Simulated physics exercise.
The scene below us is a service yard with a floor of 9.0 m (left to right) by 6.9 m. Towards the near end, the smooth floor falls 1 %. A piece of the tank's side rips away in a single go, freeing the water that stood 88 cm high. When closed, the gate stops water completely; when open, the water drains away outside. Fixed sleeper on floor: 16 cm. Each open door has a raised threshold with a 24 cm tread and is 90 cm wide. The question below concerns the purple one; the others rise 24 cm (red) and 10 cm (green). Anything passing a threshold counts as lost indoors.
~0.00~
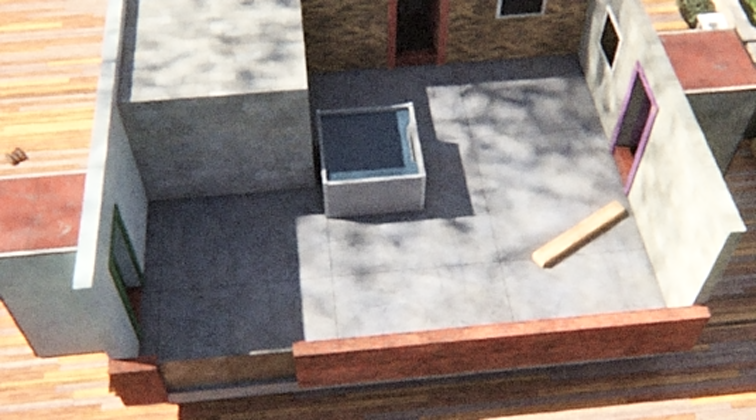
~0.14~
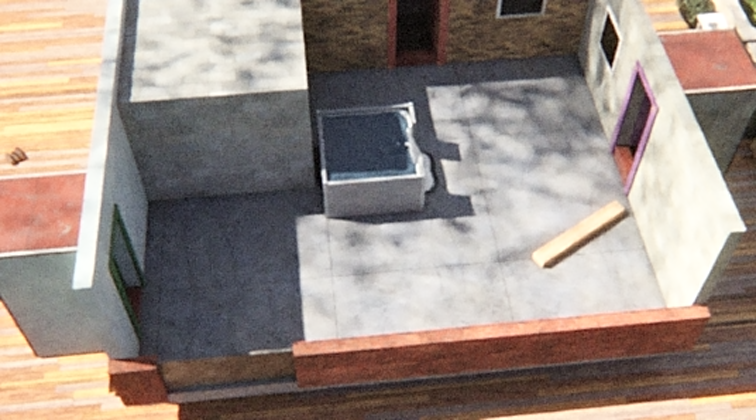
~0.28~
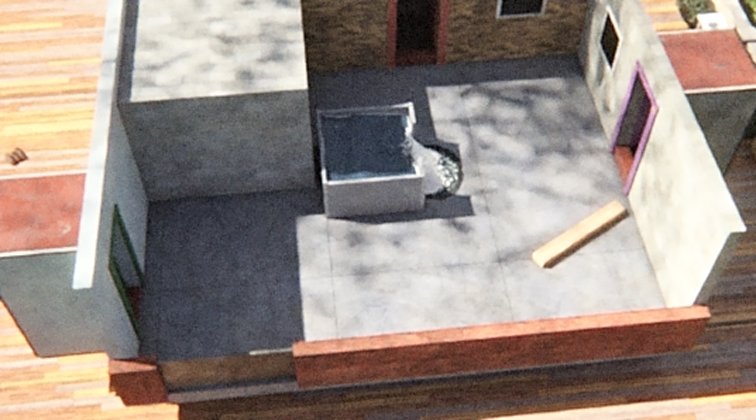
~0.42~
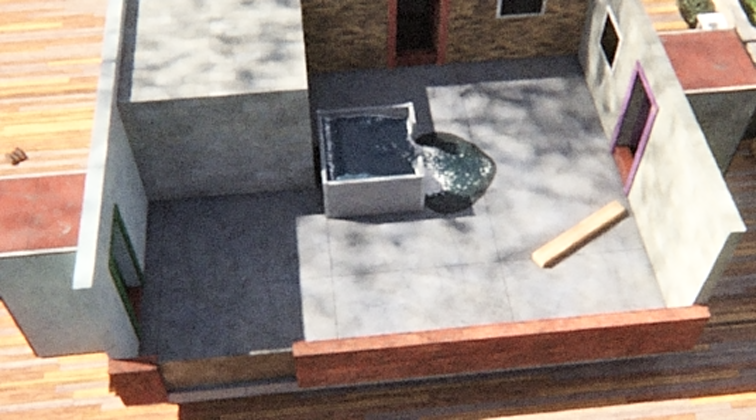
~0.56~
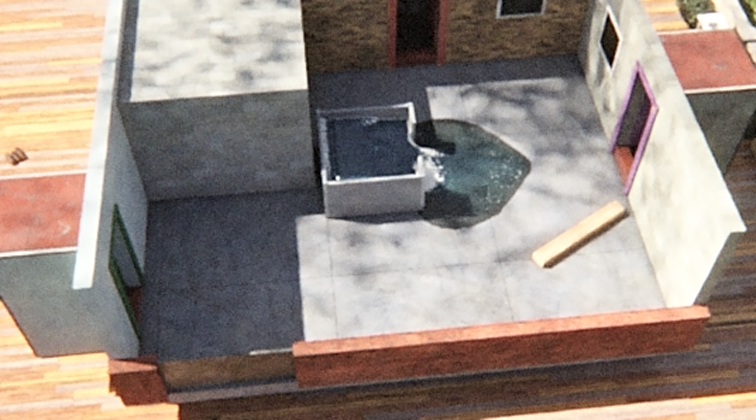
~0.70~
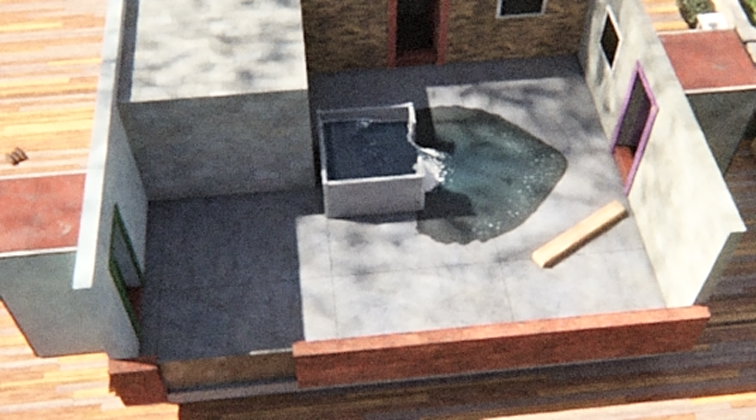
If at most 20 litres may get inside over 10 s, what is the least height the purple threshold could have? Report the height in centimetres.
Roughly 23 cm.
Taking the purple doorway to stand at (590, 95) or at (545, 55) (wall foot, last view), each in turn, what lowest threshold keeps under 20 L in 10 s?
You'd want about 15 cm there first, then about 18 cm.
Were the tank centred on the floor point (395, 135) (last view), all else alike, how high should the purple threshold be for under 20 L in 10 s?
Then roughly 19 cm.
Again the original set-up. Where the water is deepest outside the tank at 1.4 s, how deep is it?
About 38 cm at most.
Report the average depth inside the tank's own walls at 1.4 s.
I'd put it at some 53 centimetres on average.
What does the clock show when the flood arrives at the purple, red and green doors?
Arrival: Purple 1.0 s, red 2.2 s, green not in the 10 s.
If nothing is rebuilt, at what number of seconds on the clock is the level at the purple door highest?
I'd guess close to 2.2 seconds.
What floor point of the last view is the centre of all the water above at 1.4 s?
Look at about (423, 172) in the last view.
After 1.4 s water covers 30 % of the floor, deepest (38 cm) near (423, 171); 25 cm at the purple door, 0 litres in over its 27 cm threshold.
After 3.0 s water covers 40 % of the floor, deepest (24 cm) near (574, 67); 20 cm at the purple door, 3 litres in over its 27 cm threshold.
After 10.0 s water covers 85 % of the floor, deepest (11 cm) near (391, 87); 8 cm at the purple door, 4 litres in over its 27 cm threshold.
At the purple door as built, the water arrived by 1.0 s and peaked near 30 cm at 2.2 s.
Run again over the same 10 s with other heights there, 47 litres in over 19 cm, 6 litres over 26 cm. The limit of 20 litres is kept from about 23 cm up.
